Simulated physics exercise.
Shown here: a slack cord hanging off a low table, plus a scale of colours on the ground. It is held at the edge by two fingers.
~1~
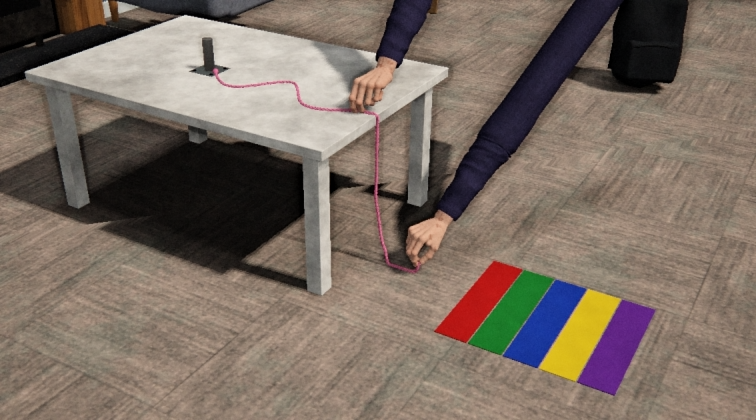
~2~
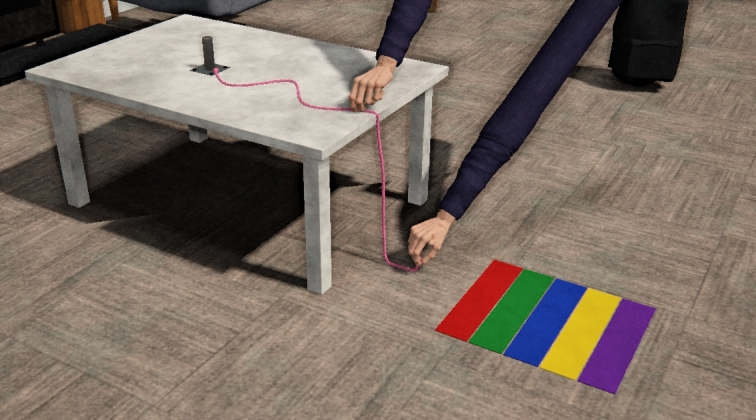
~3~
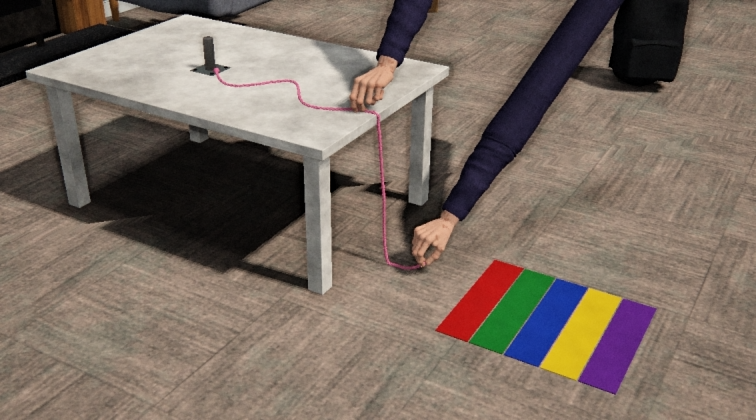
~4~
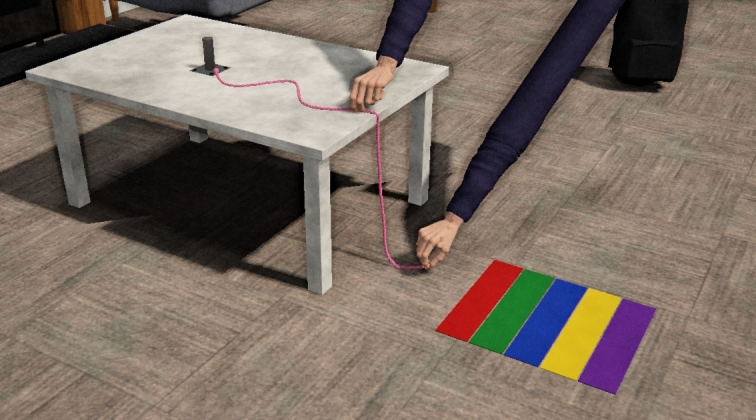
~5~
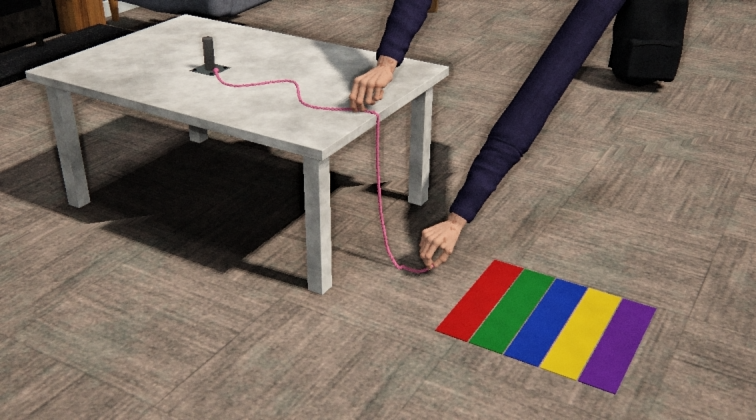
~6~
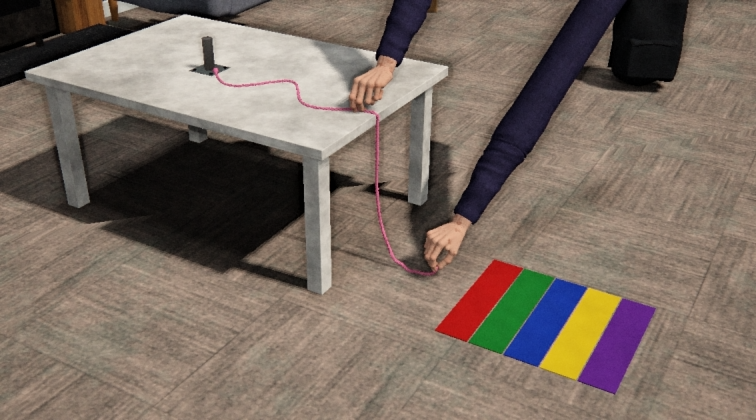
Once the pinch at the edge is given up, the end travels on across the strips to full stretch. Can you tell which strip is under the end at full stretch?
Yes, the yellow one.
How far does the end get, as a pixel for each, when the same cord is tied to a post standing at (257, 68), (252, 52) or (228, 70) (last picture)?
In pixels, the answers are (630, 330), (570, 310) and (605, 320).
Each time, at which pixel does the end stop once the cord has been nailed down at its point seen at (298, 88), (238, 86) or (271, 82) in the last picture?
Pixel spots, one per try: About (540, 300), (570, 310), (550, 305).
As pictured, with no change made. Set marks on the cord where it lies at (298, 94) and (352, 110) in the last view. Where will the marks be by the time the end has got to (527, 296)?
(328, 102) and (383, 139), approximately.
Early on, end near (527, 296); over green.
Midway, end near (562, 307); over blue.
At the end of the slack, end near (582, 313); over yellow. The end stops over the yellow strip.
